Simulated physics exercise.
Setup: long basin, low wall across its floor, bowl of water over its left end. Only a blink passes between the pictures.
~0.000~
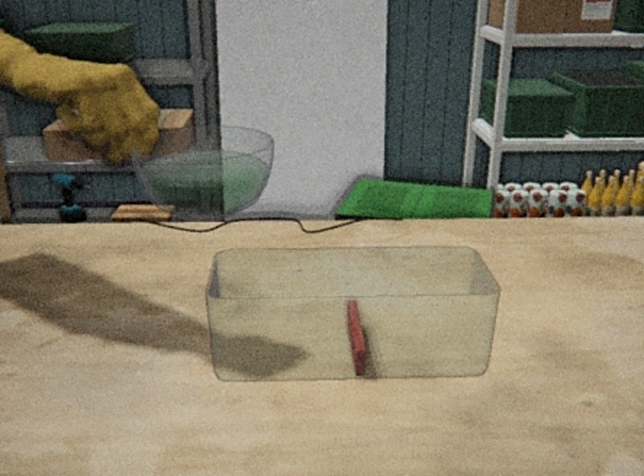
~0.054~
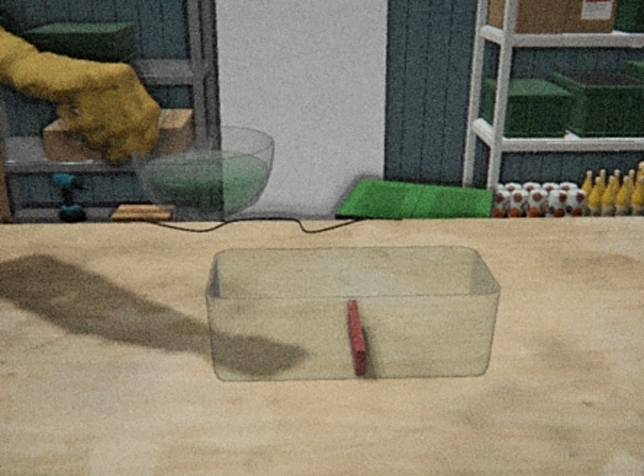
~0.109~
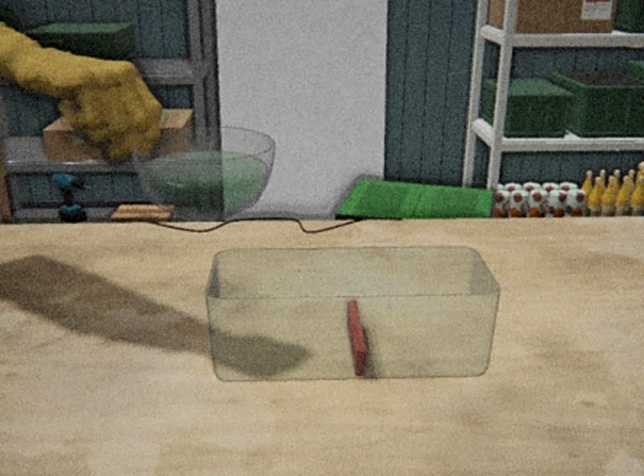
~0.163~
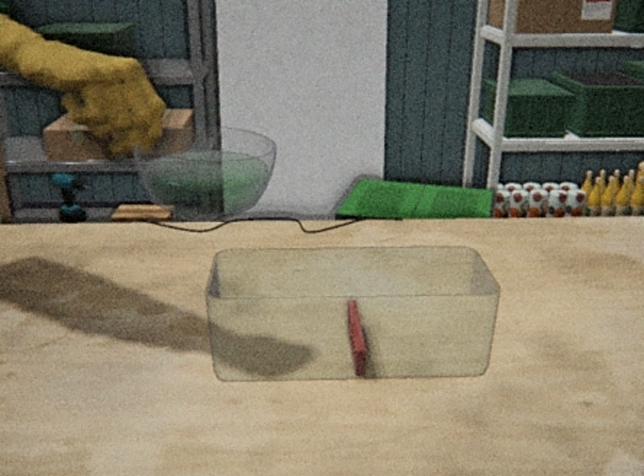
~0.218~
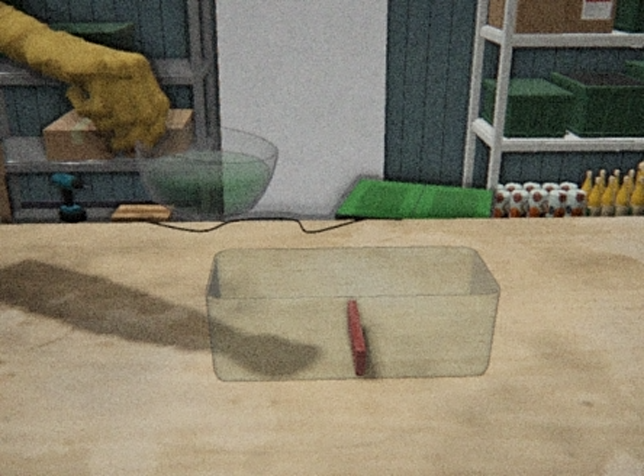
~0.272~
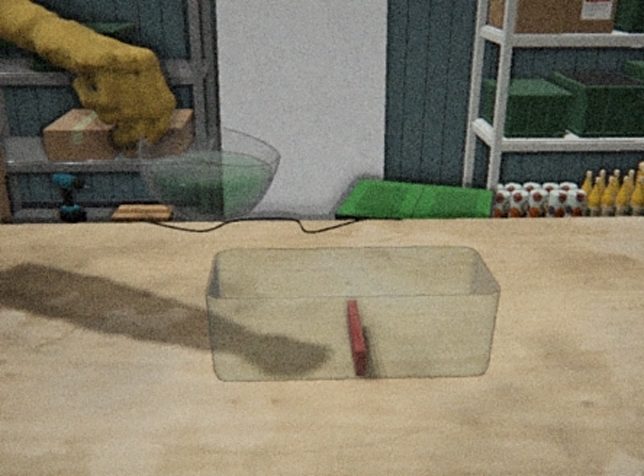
A yellow-gloved hand slowly tilting a clear glass bowl of water slightly rightward above a transparent basin with a low red divider.
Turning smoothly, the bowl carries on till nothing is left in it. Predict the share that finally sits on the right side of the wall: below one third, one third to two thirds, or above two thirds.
The bottom band.
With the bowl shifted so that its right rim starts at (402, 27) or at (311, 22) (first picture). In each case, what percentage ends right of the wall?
Roughly 70 % the first time and roughly 70 % the second.
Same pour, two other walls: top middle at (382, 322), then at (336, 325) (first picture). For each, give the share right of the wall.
About 10 % for the first and about 25 % for the second.
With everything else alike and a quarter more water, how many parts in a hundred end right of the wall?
About 15 in a hundred.
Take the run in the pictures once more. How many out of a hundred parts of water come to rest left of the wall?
95 % or thereabouts.
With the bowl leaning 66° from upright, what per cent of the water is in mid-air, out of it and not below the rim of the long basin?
That comes to near 30 percent.
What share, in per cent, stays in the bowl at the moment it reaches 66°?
Still holding around 60 %, give or take.
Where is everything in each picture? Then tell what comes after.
In the first frame, it leans 0°; its right rim is at (273, 143); the water meets the walls at (142, 166) and (269, 164); the long basin's rim runs from (211, 274) to (487, 270); the wall's top is at (356, 325).
In the second frame, it leans 1°; its right rim is at (273, 144); the water meets the walls at (142, 166) and (269, 165).
In the third frame, it leans 2°; its right rim is at (274, 146); the water meets the walls at (142, 165) and (269, 166).
In the fourth frame, it leans 5°; its right rim is at (275, 149); the water meets the walls at (143, 165) and (269, 166).
In the fifth frame, it leans 8°; its right rim is at (277, 153); the water meets the walls at (144, 165) and (272, 168).
In the sixth frame, it leans 13°; its right rim is at (279, 159); the water meets the walls at (146, 166) and (273, 167).
By 0.70 s the tilt is 66° and 61 per cent is still to pour, 11 is left of the wall and 0 right of it.
By 1.01 s the tilt is 98° and 6 per cent is still to pour, 84 is left of the wall and 2 right of it.
By 1.34 s the tilt is 104° and 0 per cent is still to pour, 93 is left of the wall and 6 right of it.
By 1.69 s the tilt is 104° and 0 per cent is still to pour, 93 is left of the wall and 6 right of it.
At rest 93 per cent lies left of the wall, 6 right of it and 0 outside.
